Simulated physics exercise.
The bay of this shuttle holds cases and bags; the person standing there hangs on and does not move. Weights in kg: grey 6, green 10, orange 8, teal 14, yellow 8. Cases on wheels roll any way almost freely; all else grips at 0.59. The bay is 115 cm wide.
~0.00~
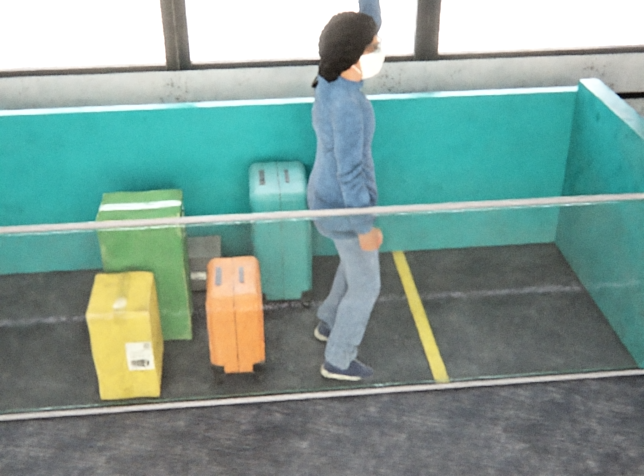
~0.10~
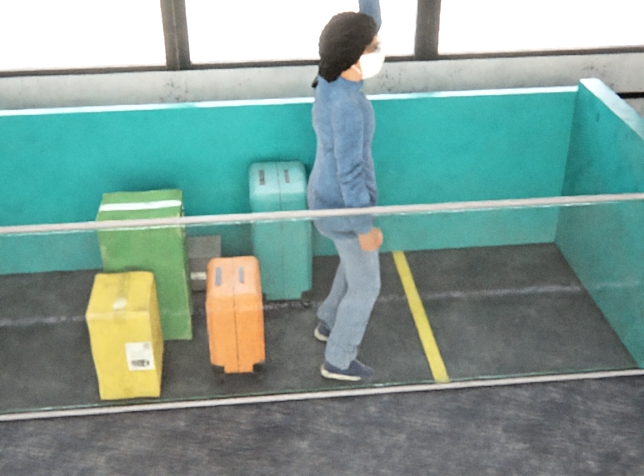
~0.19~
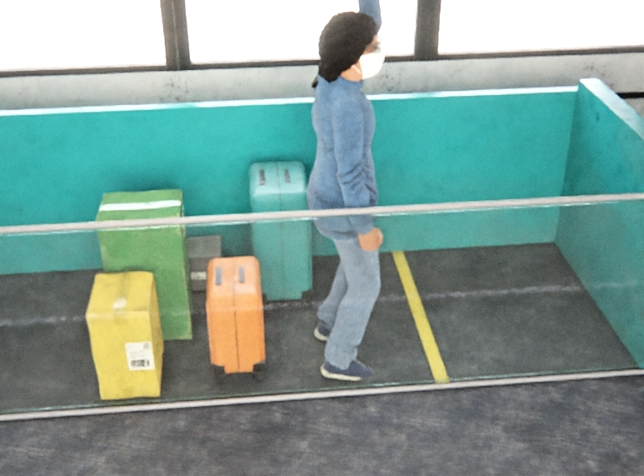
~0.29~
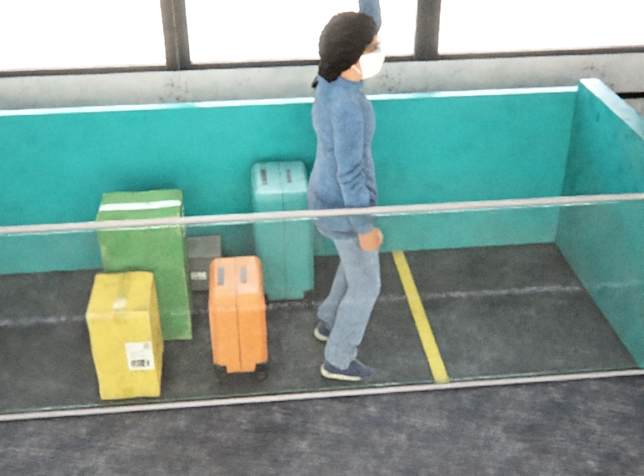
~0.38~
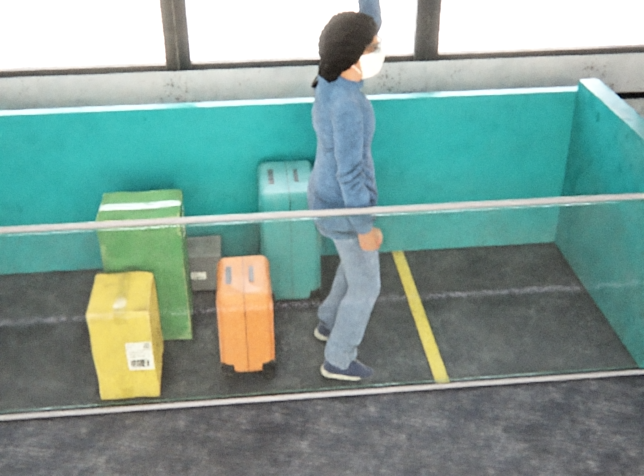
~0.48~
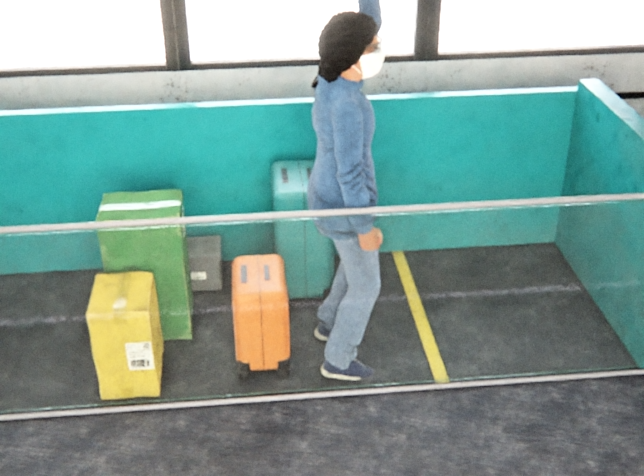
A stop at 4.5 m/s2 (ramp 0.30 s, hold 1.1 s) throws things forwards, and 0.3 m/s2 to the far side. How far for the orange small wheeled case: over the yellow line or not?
The orange small wheeled case stops short of the yellow line.
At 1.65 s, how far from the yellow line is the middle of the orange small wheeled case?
Some 60 cm short of it.
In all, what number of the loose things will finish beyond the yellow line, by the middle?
1 of them.
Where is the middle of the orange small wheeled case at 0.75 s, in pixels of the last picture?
At about (301, 312).
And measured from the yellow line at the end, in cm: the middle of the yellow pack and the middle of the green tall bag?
Yellow pack 140 short, green tall bag 130 short.
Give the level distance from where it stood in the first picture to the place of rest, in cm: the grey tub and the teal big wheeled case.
About: Grey tub 0, teal big wheeled case 140.
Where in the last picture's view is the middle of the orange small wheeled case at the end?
Around (301, 312).
After 0.75 s the orange small wheeled case is 60 cm short of the yellow line, tilted 0°, near (301, 312) in the last picture's view.
After 1.15 s the orange small wheeled case is 60 cm short of the yellow line, tilted 0°, near (301, 312) in the last picture's view; the teal big wheeled case 75 cm past the yellow line, tilted 0°.
After 1.65 s the orange small wheeled case is 60 cm short of the yellow line, tilted 0°, near (301, 312) in the last picture's view.
When all is still (2.2 s), grey tub stops short of the yellow line; green tall bag stops short of the yellow line; orange small wheeled case stops short of the yellow line; teal big wheeled case crosses the yellow line; yellow pack stops short of the yellow line.
